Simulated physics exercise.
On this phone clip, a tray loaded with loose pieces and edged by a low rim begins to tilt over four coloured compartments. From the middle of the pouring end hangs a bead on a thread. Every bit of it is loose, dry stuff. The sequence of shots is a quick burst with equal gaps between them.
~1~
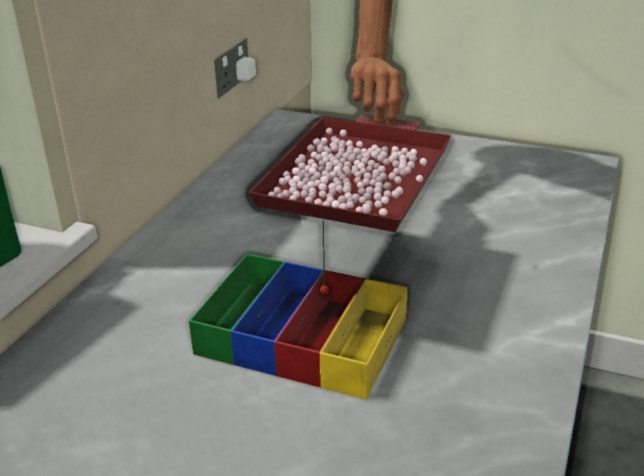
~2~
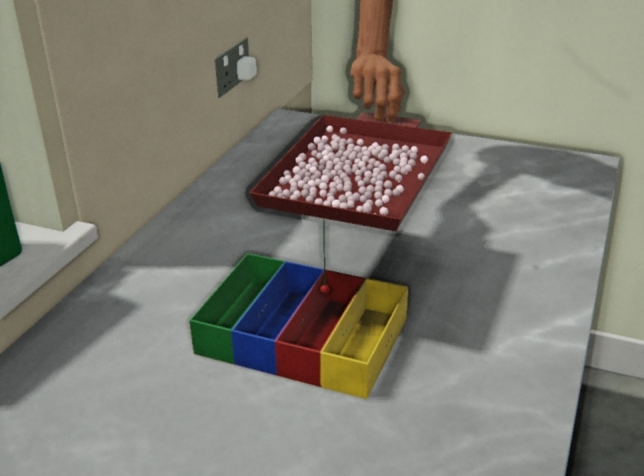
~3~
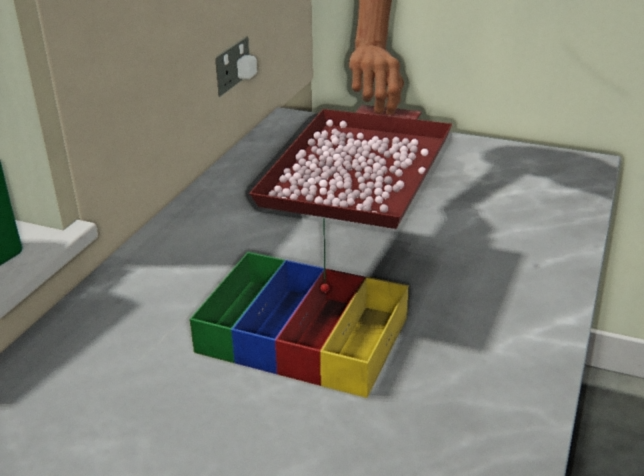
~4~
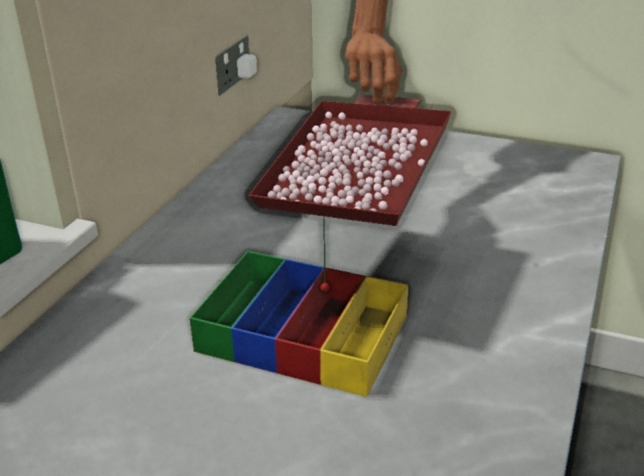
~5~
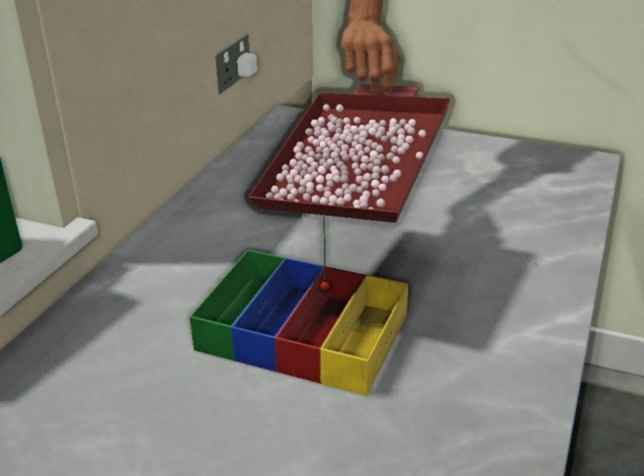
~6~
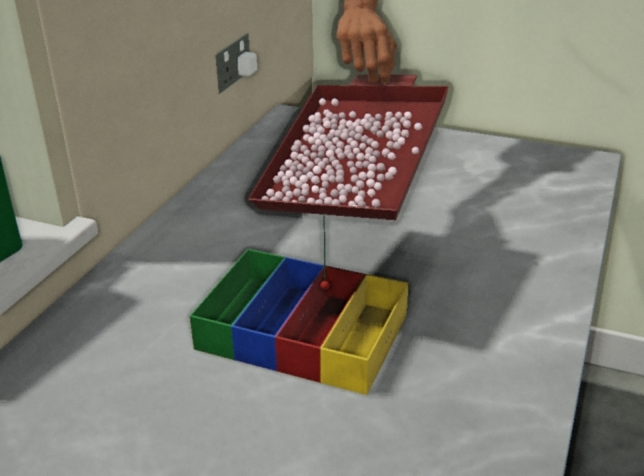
At first, a hand holds a red tray of small pale beads level above green, blue, red and yellow compartments, with a red bead hanging on a thread beneath it. Then the hand raises the far side, tilting the tray gradually toward its near left corner, and the beads shift slightly leftward.
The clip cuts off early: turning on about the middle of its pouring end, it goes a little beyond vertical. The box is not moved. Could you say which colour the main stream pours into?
It pours into the green cell.
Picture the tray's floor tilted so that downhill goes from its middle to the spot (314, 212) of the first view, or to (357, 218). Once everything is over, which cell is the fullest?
First: That blue cell, second: That yellow cell.
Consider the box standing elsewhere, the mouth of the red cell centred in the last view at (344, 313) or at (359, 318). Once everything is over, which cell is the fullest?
The first placing favours the green cell, while the second favours the green cell.
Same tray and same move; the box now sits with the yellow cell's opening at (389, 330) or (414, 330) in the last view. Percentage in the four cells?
Roughly 80% on the first try and 30% on the second.
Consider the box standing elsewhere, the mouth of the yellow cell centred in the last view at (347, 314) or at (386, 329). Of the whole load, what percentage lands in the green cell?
Roughly 20 per cent, and 70 per cent.
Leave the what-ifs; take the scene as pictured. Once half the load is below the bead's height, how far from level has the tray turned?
At roughly 80°.
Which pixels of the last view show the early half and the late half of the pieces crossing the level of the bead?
Early-half point (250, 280); late-half point (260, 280).
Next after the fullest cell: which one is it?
That's the cell in blue.
Just after the last frame, tray tipped steeply; the larger part on the tray; just a few in the blue cell; just a few in the green cell; about a tenth falling or outside the box.
A moment on, tray tipped past a quarter turn; just a few on the tray; roughly half in the green cell; roughly a third in the blue cell; just a few in the red cell; just a few in the yellow cell; just a few falling or outside the box.
Further on, tray tipped past a quarter turn; roughly two thirds in the green cell; roughly a third in the blue cell; just a few in the red cell; just a few in the yellow cell; just a few falling or outside the box.
When it is over, tray tipped past a quarter turn; roughly two thirds in the green cell; roughly a third in the blue cell; just a few in the red cell; just a few in the yellow cell; just a few outside the box.
